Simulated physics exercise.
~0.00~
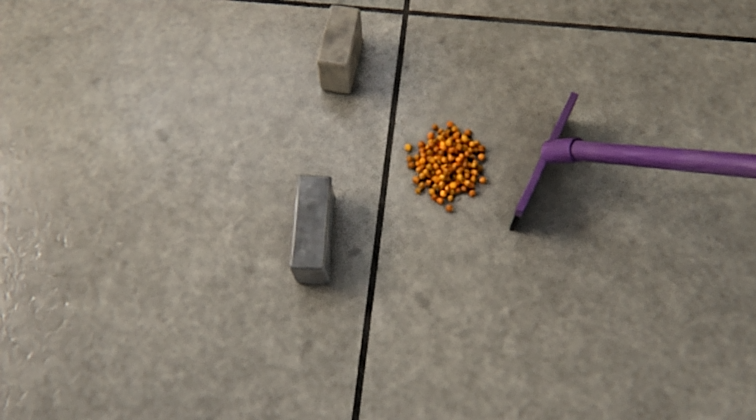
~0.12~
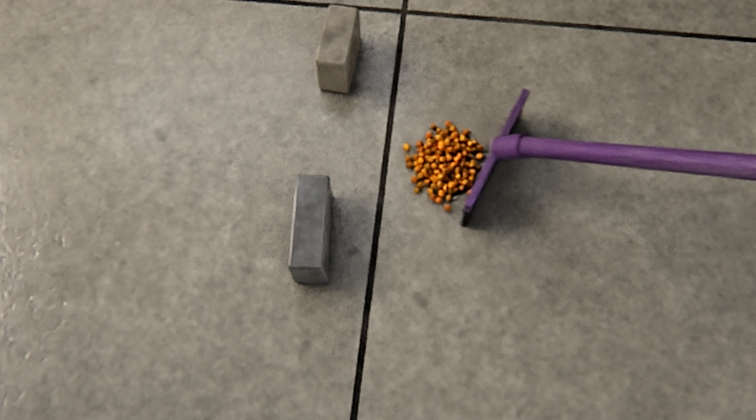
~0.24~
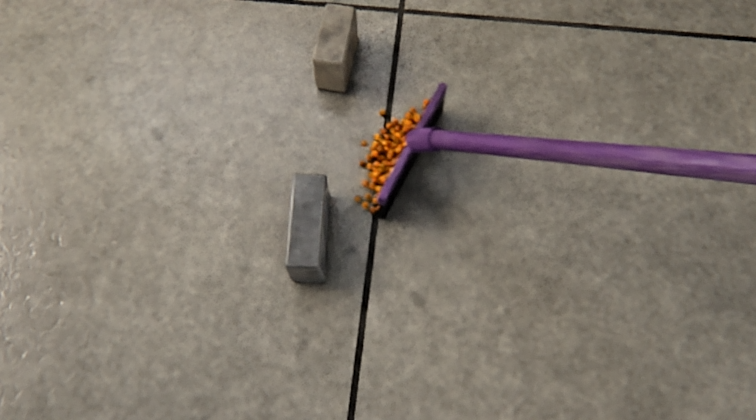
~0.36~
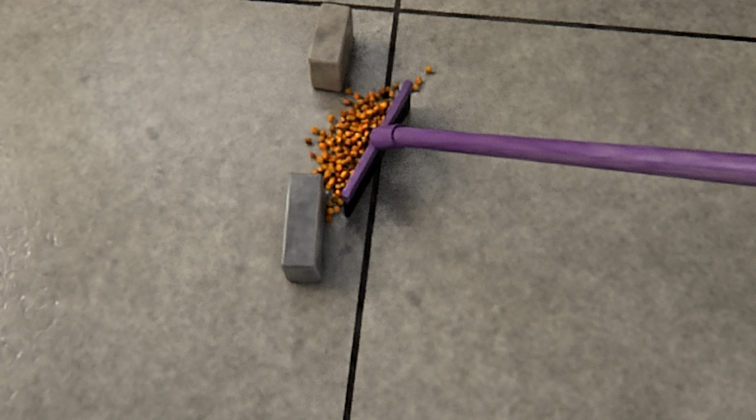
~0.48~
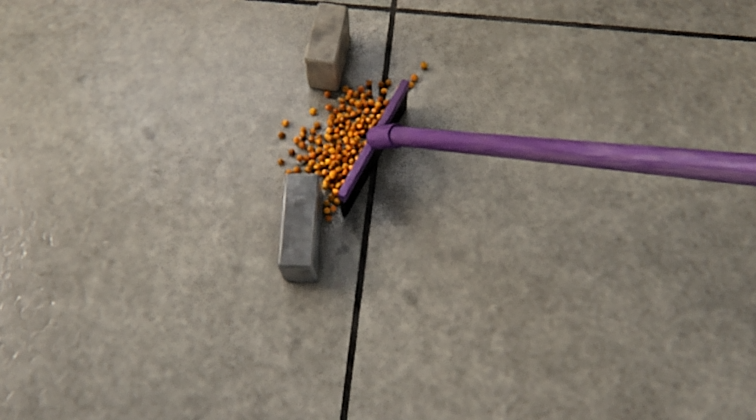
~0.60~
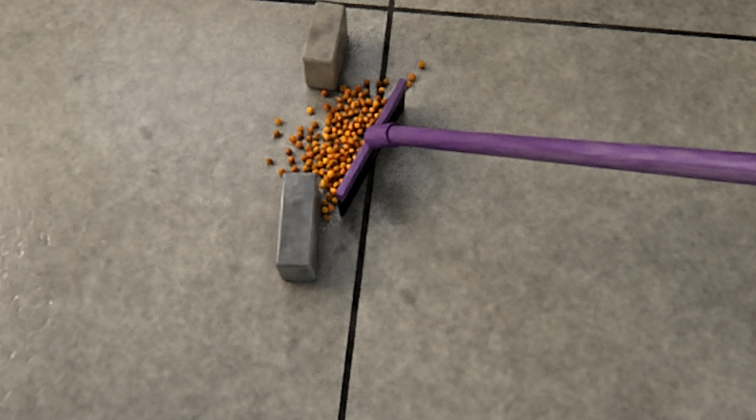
A purple squeegee pushes orange kernels left toward two blocks, stops, and most stay before the gap.
